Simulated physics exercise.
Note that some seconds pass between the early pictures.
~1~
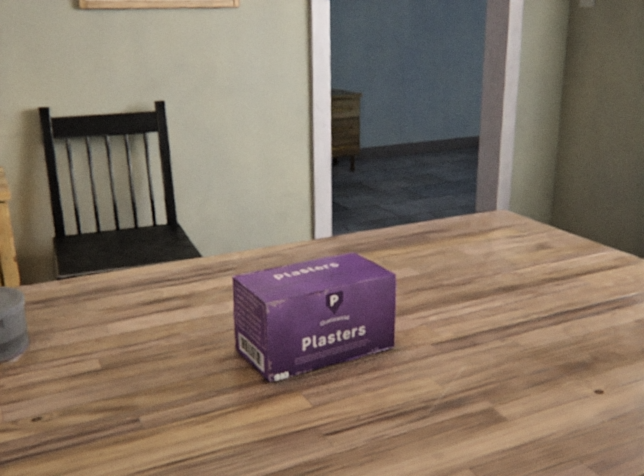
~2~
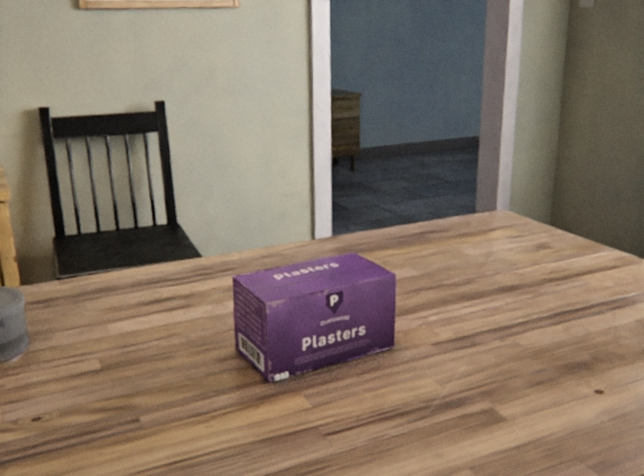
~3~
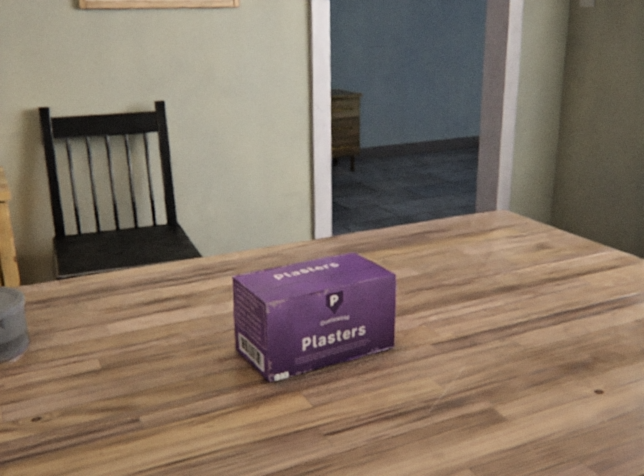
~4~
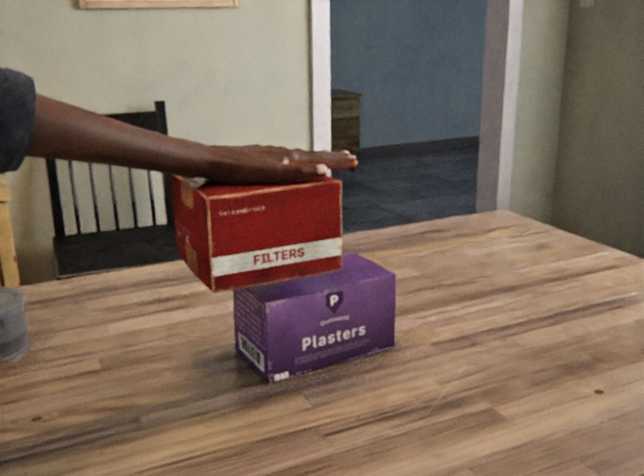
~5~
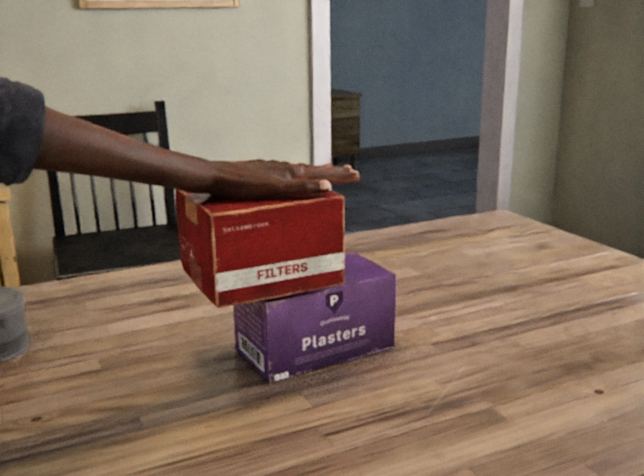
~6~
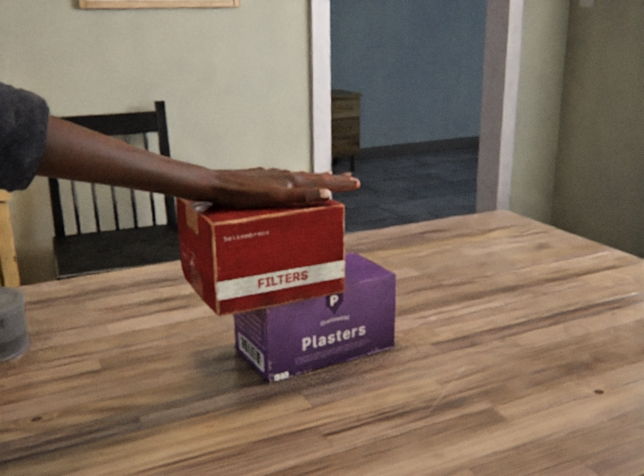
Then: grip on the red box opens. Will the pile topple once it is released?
It stays upright.
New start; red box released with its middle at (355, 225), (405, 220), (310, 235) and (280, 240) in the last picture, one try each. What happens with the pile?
Stays standing, topples over, stays standing, stays standing.
Then, 0.50 s past the last view, nothing moves.
Then, 1.30 s past the last view, red box resting near (258, 242).
Finally, all 3 still in place. Final places as the last picture's camera would see them, red box near (258, 242). The pile stays up.
